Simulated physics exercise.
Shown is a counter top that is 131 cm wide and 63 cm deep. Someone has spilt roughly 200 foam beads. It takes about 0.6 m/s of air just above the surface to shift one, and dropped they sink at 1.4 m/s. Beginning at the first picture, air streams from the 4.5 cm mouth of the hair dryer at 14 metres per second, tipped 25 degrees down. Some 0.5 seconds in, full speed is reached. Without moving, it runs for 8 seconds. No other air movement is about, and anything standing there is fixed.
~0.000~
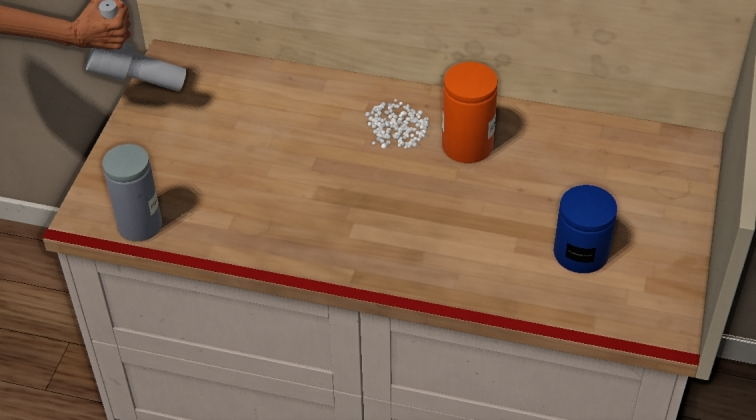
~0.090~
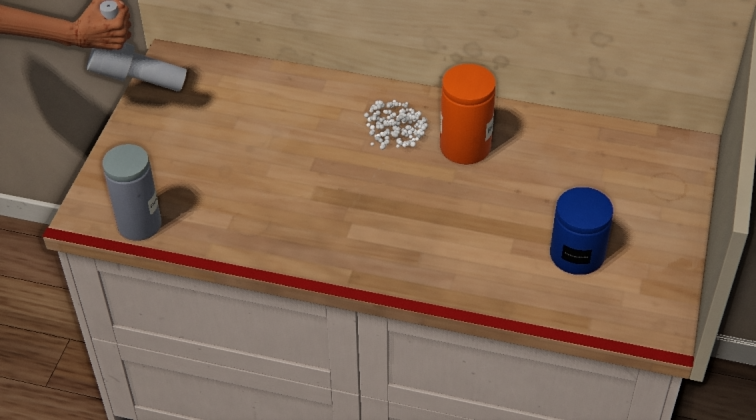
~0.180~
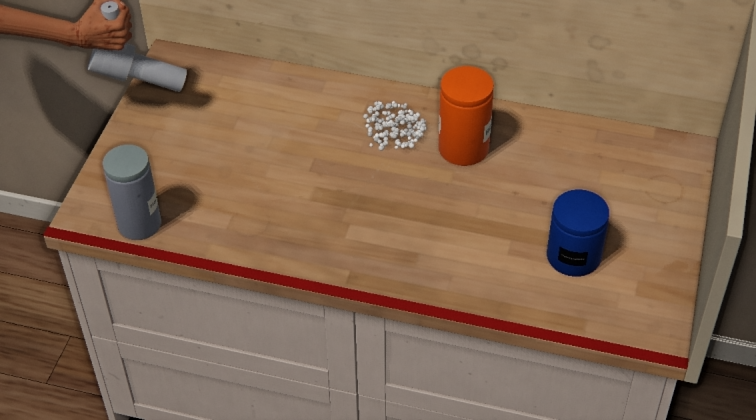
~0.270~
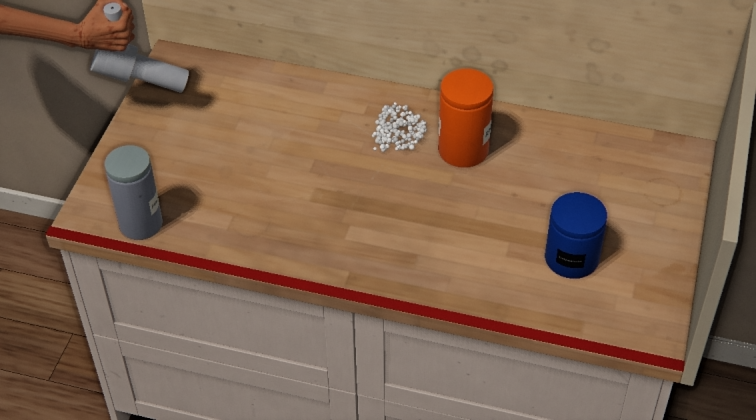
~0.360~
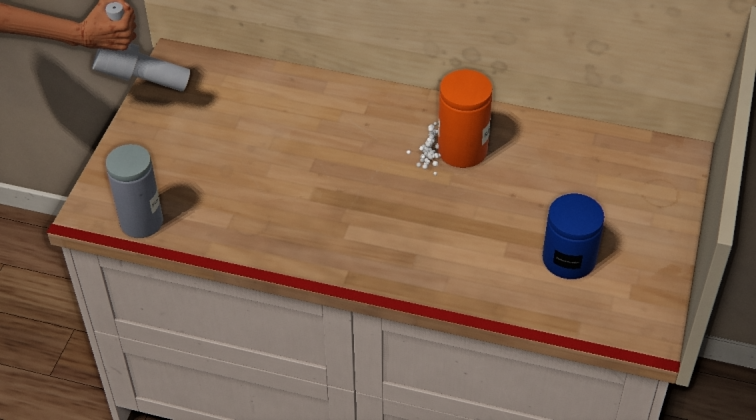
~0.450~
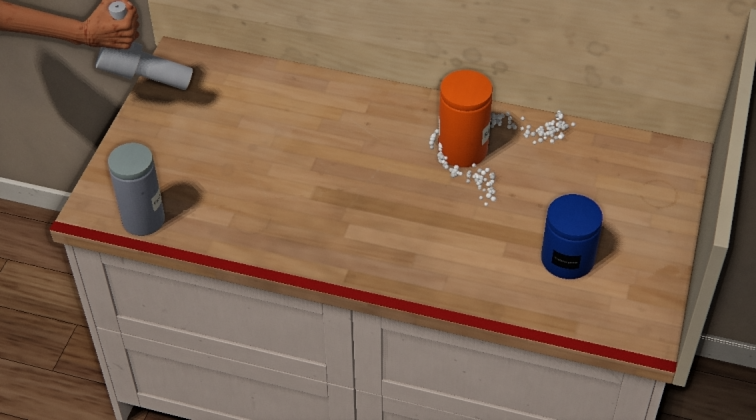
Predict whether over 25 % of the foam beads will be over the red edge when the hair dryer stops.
Short version: The quarter limit is exceeded at that edge.
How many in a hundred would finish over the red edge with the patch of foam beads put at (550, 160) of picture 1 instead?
Share at the end: About 100 %.
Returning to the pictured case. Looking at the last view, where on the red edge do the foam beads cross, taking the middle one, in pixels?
The halfway point of the crossings is around (596, 355) in the last picture.
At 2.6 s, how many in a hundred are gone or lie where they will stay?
90 %.
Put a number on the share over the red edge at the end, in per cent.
Roughly 100 percent at the end.
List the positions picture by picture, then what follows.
In the first frame, the middle of the foam beads is near (396, 126), none has stirred yet and the mouth of the hair dryer is at (183, 80).
In the second frame, the middle of the foam beads is near (395, 124), none has stirred yet and the red edge is centred on (353, 299).
In the third frame, the middle of the foam beads is near (394, 125), none has stirred yet, the top of a jar is at (467, 84) and the top of a jar is at (581, 210).
In the fourth frame, the middle of the foam beads is near (395, 127), the farthest in sight from the hair dryer is at (424, 131) and about 5 % have left their places.
In the fifth frame, the middle of the foam beads is near (444, 137), the farthest in sight from the hair dryer is at (435, 174) and all have left their places.
In the sixth frame, the middle of the foam beads is near (492, 127), the farthest in sight from the hair dryer is at (573, 125) and all have left their places.
After 1.6 s the count stands so, 78 % are over the red edge; the middle of those still in play is near (640, 272).
After 2.6 s the count stands so, 89 % are over the red edge.
After 4.4 s the count stands so, 94 % are over the red edge.
After 8.0 s, at the end, 98 % are over the red edge.
